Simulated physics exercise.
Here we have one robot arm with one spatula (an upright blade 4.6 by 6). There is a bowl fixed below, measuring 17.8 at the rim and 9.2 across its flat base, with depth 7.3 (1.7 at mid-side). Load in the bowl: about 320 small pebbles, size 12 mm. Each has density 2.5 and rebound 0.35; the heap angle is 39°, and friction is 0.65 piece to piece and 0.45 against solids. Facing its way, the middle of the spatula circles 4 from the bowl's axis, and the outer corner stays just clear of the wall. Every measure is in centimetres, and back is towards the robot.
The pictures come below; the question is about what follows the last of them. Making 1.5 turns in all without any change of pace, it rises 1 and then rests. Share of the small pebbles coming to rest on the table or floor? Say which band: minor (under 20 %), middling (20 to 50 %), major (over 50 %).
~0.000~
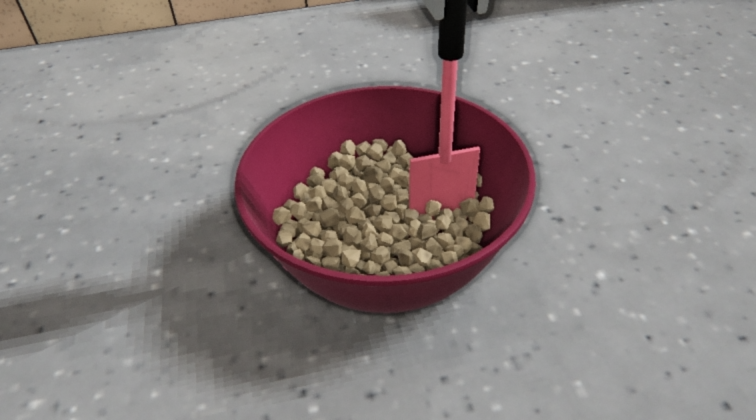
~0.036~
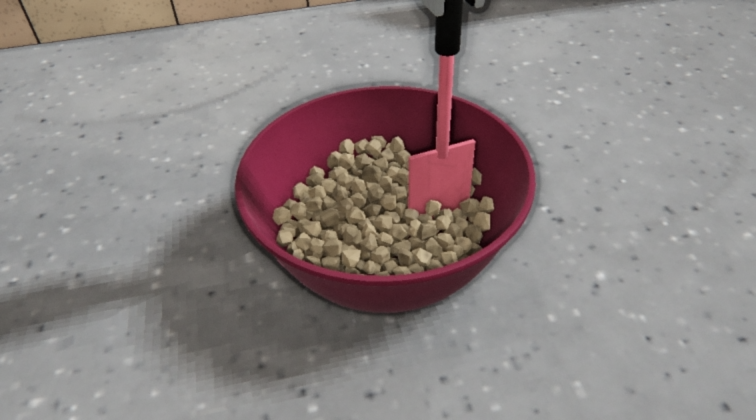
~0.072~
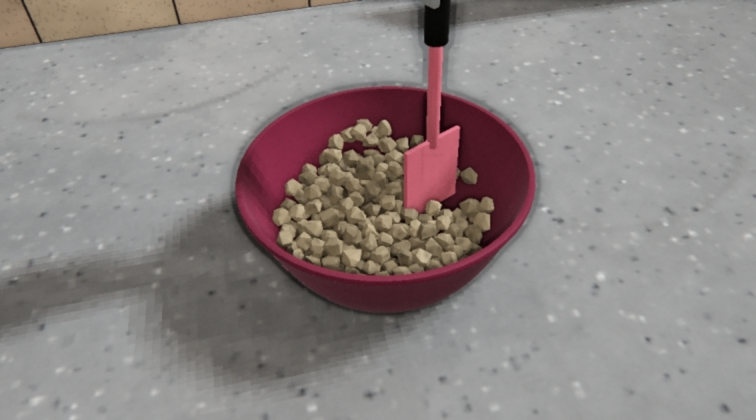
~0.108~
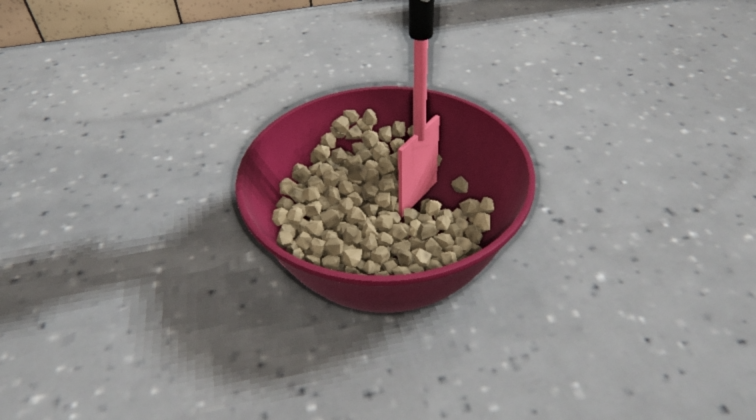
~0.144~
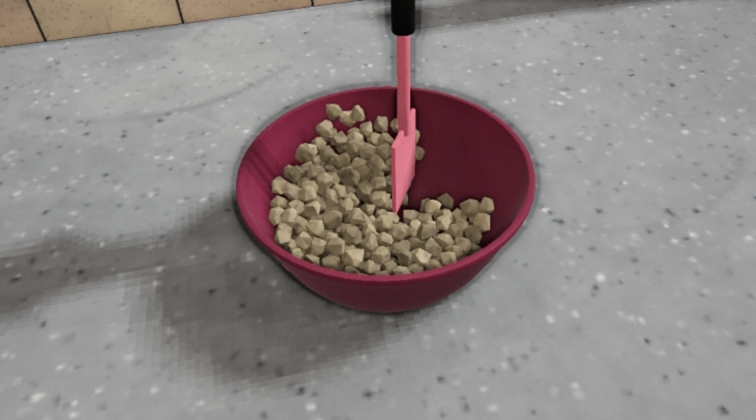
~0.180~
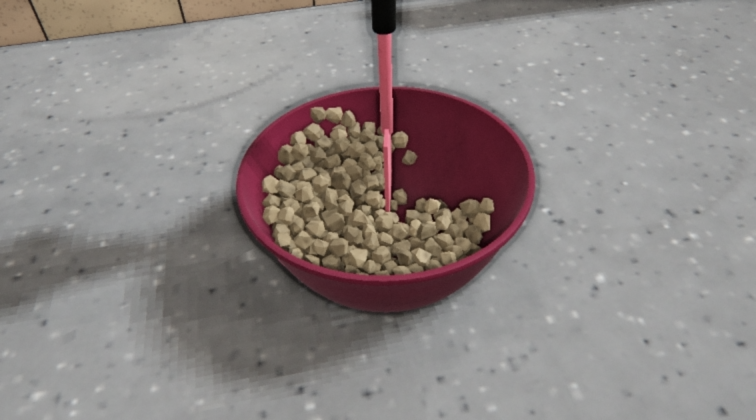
Band: Minor.
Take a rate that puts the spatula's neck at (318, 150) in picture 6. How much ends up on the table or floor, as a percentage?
It comes to around 45 percent.
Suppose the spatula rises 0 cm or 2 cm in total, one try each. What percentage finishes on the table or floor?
That gives about 20 per cent and 10 per cent, in order.
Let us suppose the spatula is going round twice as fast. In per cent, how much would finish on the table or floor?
Then roughly 35 %.
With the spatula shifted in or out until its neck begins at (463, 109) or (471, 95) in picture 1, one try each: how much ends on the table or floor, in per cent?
I'd guess some 10 and 0 percent.
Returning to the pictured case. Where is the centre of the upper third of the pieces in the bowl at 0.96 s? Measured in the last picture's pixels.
In the final view it lies at about (339, 135).
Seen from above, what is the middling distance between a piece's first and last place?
My guess is close to 8 centimetres.
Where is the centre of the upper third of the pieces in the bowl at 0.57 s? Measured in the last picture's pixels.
I'd put it at around (451, 225).
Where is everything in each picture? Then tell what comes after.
The first picture shows spatula neck at (446, 135), 0° round; upper third of the load around (375, 208), from x 280 to 485, top at y 145; 325 in the bowl.
The second picture shows spatula neck at (443, 130), 8° round; upper third of the load around (380, 207), from x 280 to 485, top at y 145.
The third picture shows spatula neck at (433, 121), 24° round; upper third of the load around (371, 193), from x 280 to 485, top at y 125.
The fourth picture shows spatula neck at (420, 113), 41° round; upper third of the load around (357, 190), from x 280 to 485, top at y 120.
The fifth picture shows spatula neck at (404, 109), 58° round; upper third of the load around (347, 181), from x 280 to 485, top at y 110.
The sixth picture shows spatula neck at (386, 107), 75° round; upper third of the load around (333, 182), from x 270 to 485, top at y 115; 325 in the bowl.
By 0.57 s, 257° round, highest piece 9 above the table; 308 in the bowl, 11 on the table or floor, 6 in flight or on the tool.
By 0.96 s, 79° round, highest piece 9 above the table; 292 in the bowl, 29 on the table or floor, 4 in flight or on the tool.
By 1.35 s, 180° round, highest piece 8 above the table; 279 in the bowl, 45 on the table or floor, 1 in flight or on the tool.
By 2.05 s, 180° round, highest piece 8 above the table; 279 in the bowl, 46 on the table or floor.
Final count, 279 in the bowl, 46 on the table or floor. That is 14 % on the table or floor.
